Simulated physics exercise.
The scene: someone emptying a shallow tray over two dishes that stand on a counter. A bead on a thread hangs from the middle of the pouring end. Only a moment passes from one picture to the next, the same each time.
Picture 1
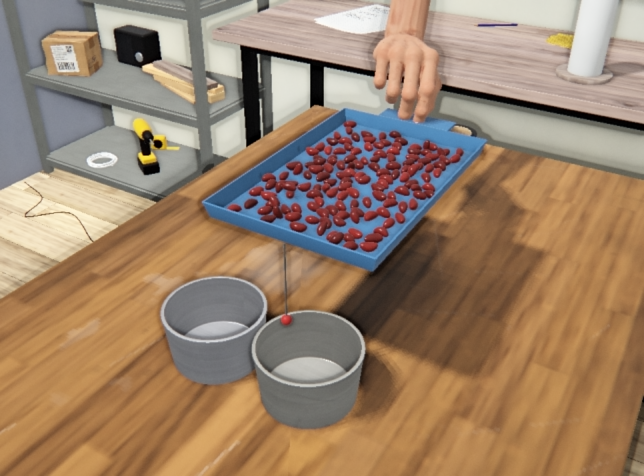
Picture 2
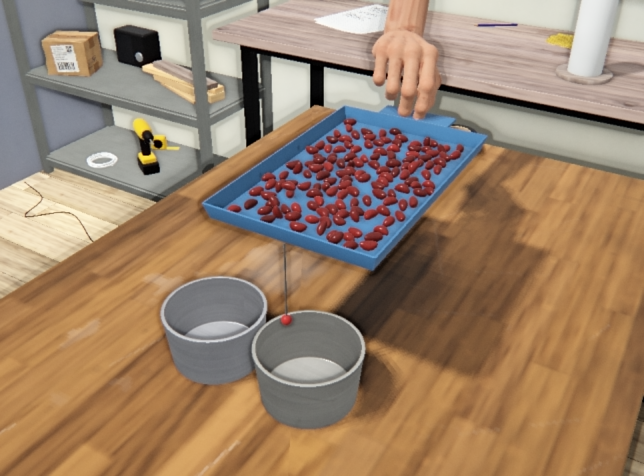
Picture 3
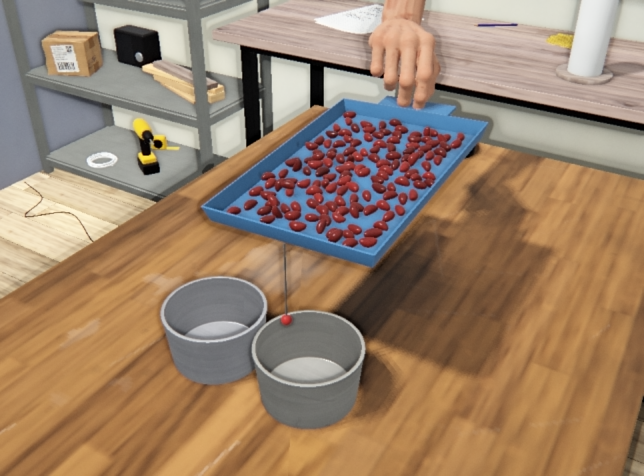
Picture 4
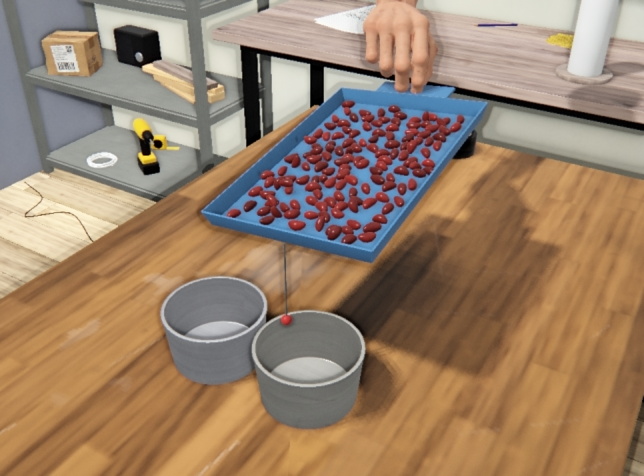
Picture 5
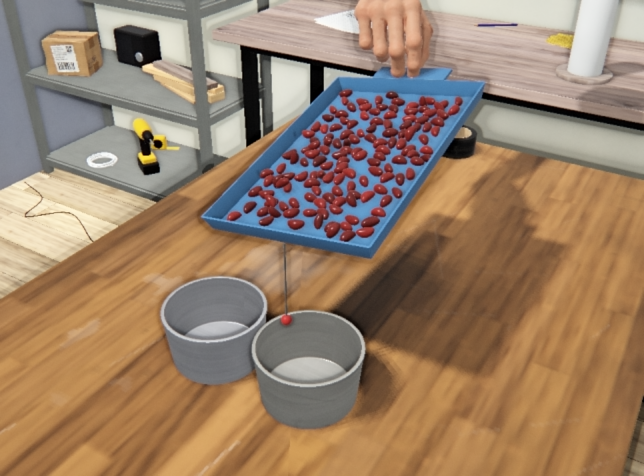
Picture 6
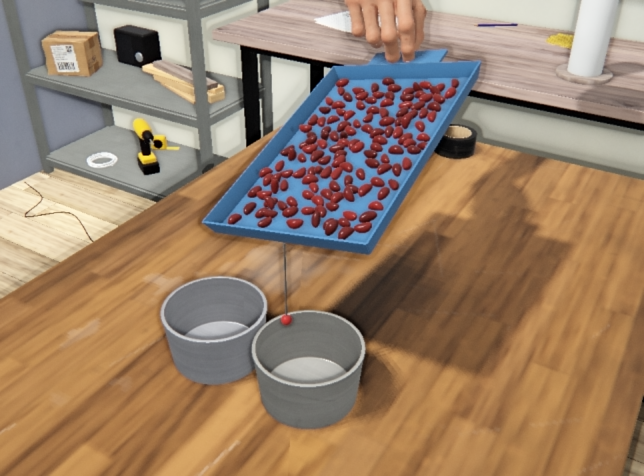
A blue tray of dark red beans is held by a bare hand above a wooden counter in a workshop, seen from above at a steady angle. Two grey dishes stand below its near end, where a red bead hangs on a thread, with grey shelves behind at left. The hand slowly raises the far end, and the near edge tilts, its left corner dipping, while the beans stay spread across the tray.
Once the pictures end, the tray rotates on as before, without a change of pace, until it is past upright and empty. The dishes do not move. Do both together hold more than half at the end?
In the dishes lies over half of it.
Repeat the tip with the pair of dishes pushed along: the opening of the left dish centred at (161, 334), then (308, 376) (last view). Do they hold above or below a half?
One: Less than half. Two: Below a half.
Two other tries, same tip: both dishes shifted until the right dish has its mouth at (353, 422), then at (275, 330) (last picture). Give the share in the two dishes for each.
Roughly 10 per cent, and 70 per cent.
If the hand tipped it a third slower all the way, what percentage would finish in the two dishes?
It comes to 80 per cent or so.
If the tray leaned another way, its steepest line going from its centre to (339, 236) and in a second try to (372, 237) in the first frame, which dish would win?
In turn: The dish on the right; the right-hand dish.
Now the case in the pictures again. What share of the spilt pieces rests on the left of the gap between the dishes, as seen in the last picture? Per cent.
Some 90 per cent.
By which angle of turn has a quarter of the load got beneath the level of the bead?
Around 115° of tilt.
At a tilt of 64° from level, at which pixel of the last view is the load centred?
Close to (271, 157).
Just after the last frame, tray tipped steeply; every one on the tray.
A moment on, tray tipped past a quarter turn; almost all on the tray; about a tenth in the left dish; just a few in the air.
Further on, tray tipped past a quarter turn; just a few in the right dish; roughly two thirds in the left dish; roughly a quarter outside both.
When it is over, tray tipped past a quarter turn; just a few in the right dish; roughly two thirds in the left dish; roughly a quarter outside both.
